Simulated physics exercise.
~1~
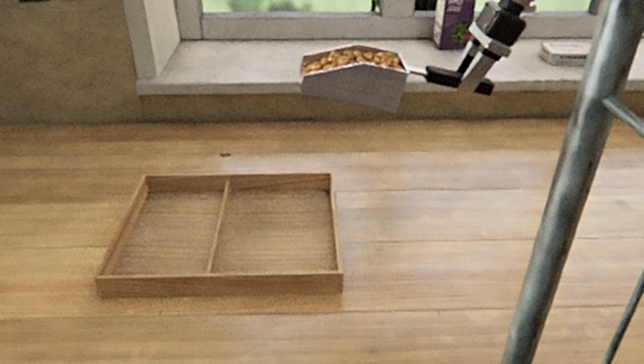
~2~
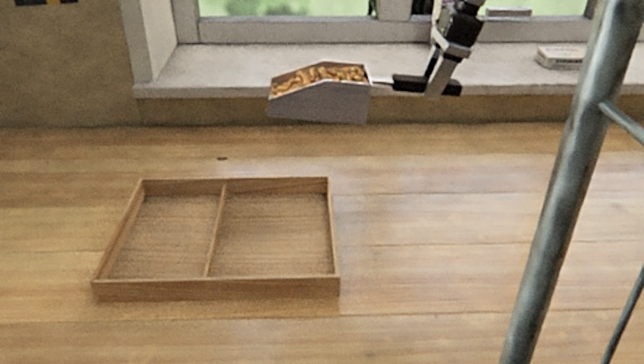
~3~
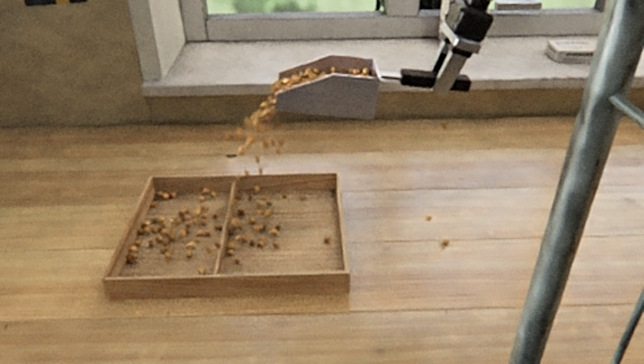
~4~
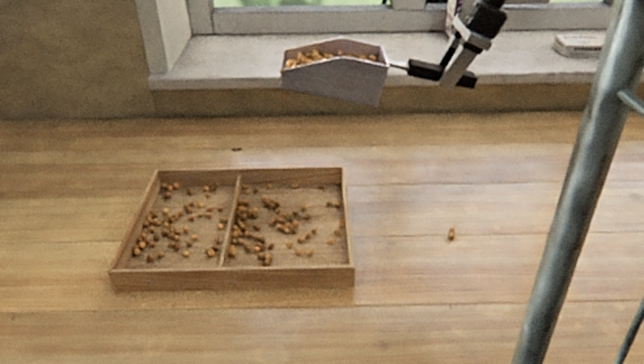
A gripper's scoop moves left, spills some chickpeas across both tray parts, and keeps the rest.
